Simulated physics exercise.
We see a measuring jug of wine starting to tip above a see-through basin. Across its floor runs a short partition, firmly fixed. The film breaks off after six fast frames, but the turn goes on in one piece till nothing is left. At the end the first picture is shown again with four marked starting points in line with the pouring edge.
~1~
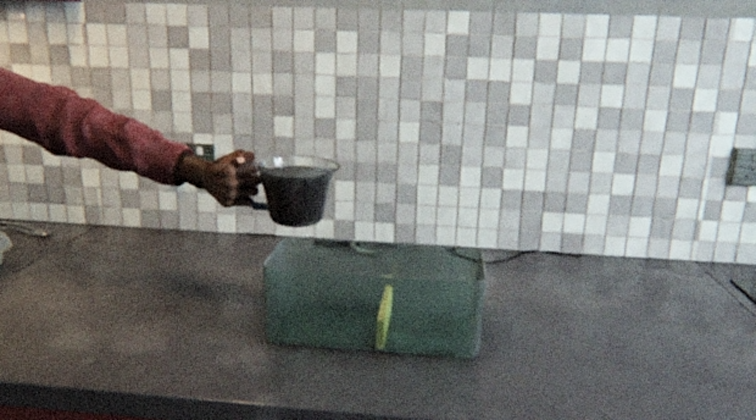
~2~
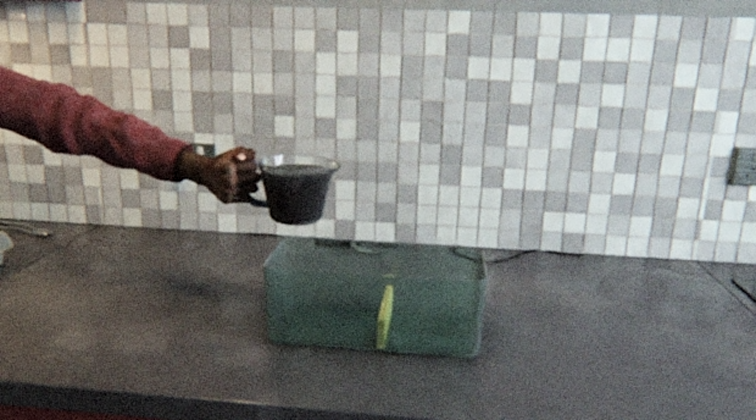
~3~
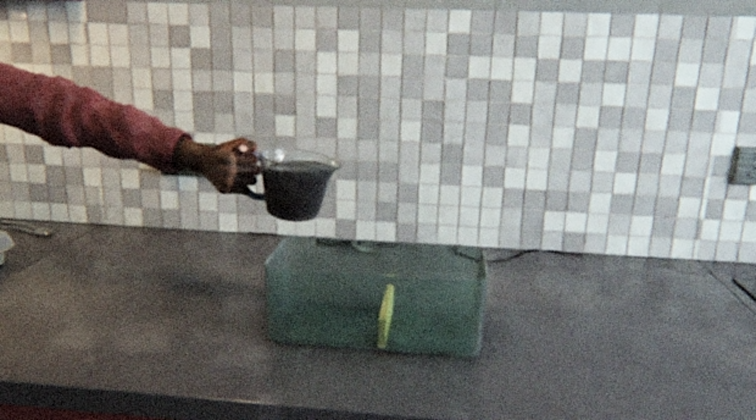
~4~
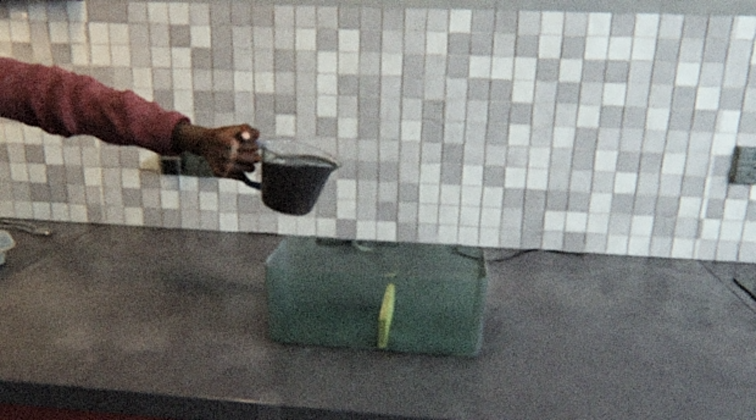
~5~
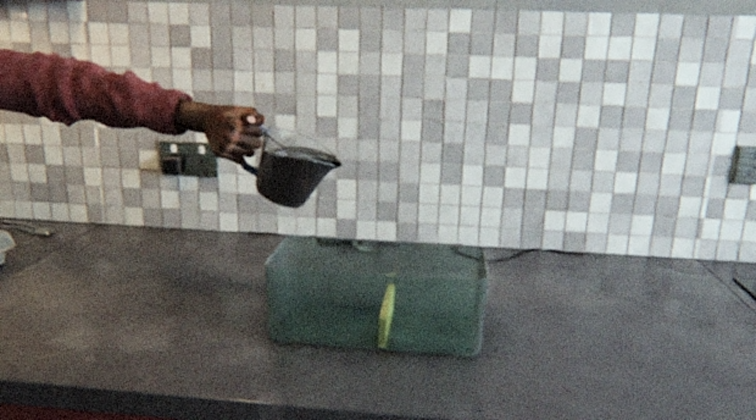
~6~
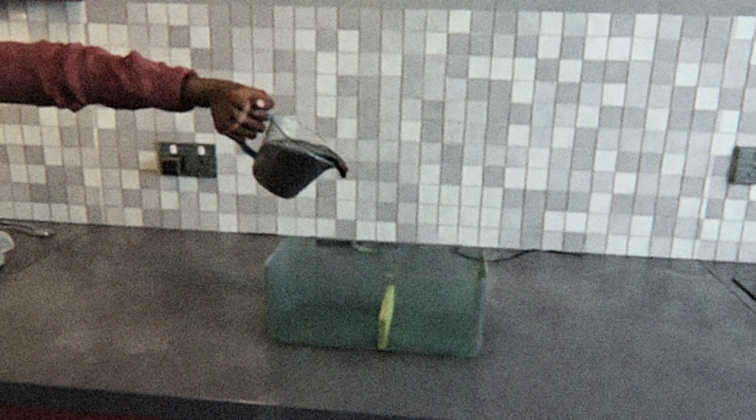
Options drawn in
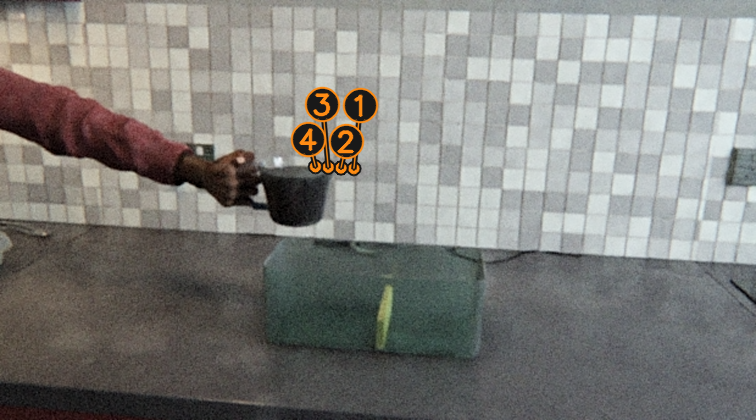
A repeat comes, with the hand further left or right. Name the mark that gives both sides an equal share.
The best place is 4.
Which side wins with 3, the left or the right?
The right one.
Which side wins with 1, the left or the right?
The right one.
In orange, 1 at (353, 168); 2 at (341, 167); 3 at (328, 167); 4 at (315, 166).
Choosing 1, about 9 % ends left of the wall and 89 % right of it.
Choosing 2, about 10 % ends left of the wall and 88 % right of it.
Choosing 3, about 21 % ends left of the wall and 78 % right of it.
Choosing 4, about 49 % ends left of the wall and 49 % right of it.
